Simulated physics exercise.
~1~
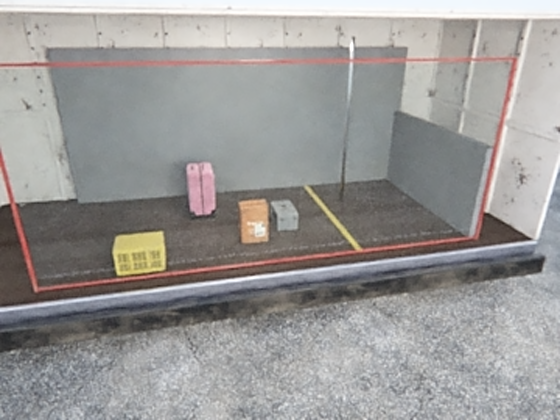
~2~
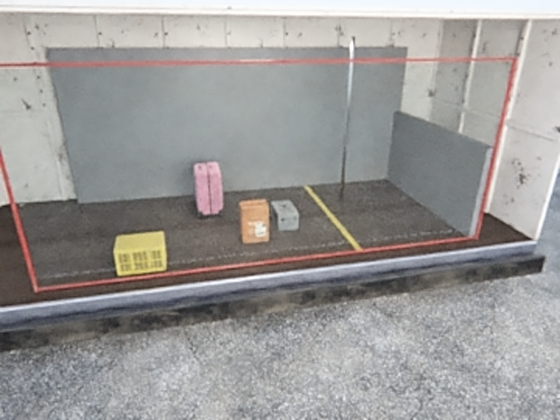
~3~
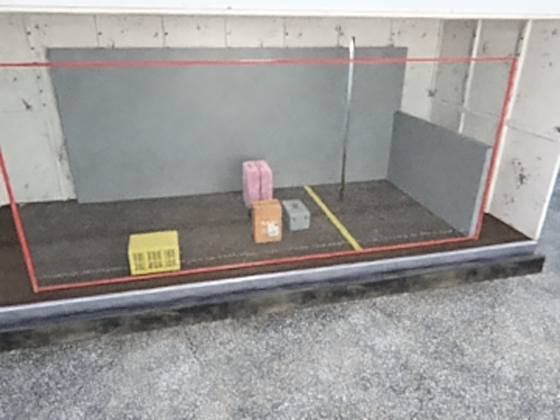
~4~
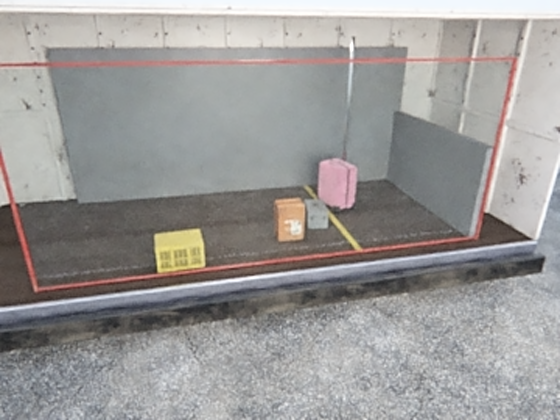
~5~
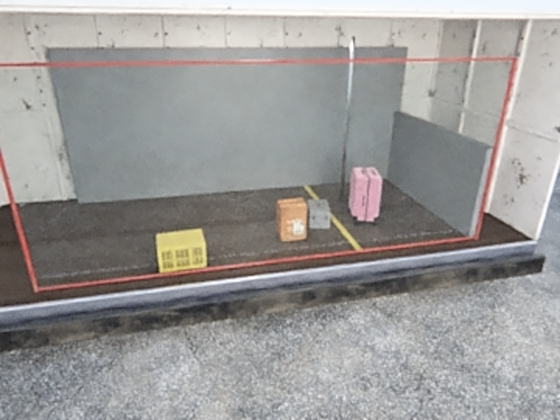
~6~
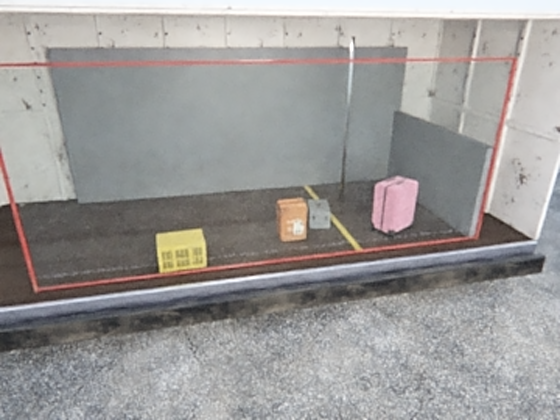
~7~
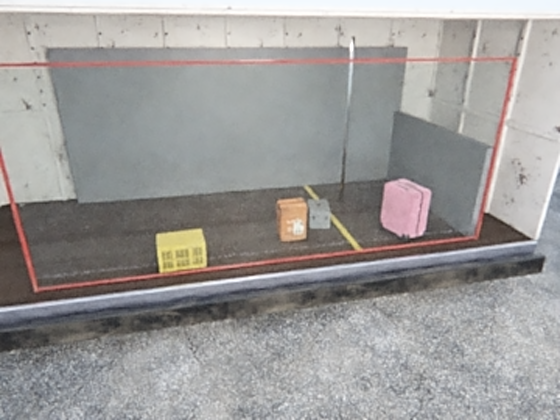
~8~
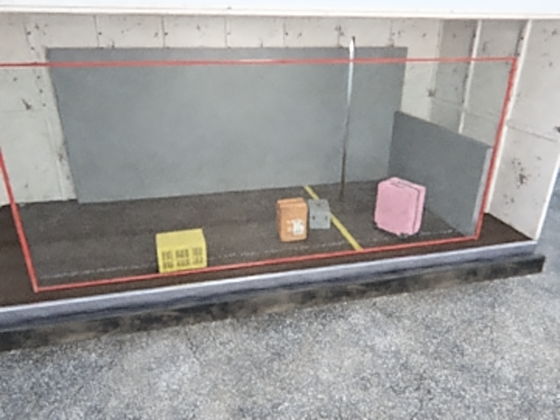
In this clip, a pink wheeled case slides right across a bay floor, passing behind an orange pack and grey toolbox and crossing a yellow line, turning as it goes, while the pack, toolbox and yellow crate shift right and stop short of the line; the case ends upright beyond it.
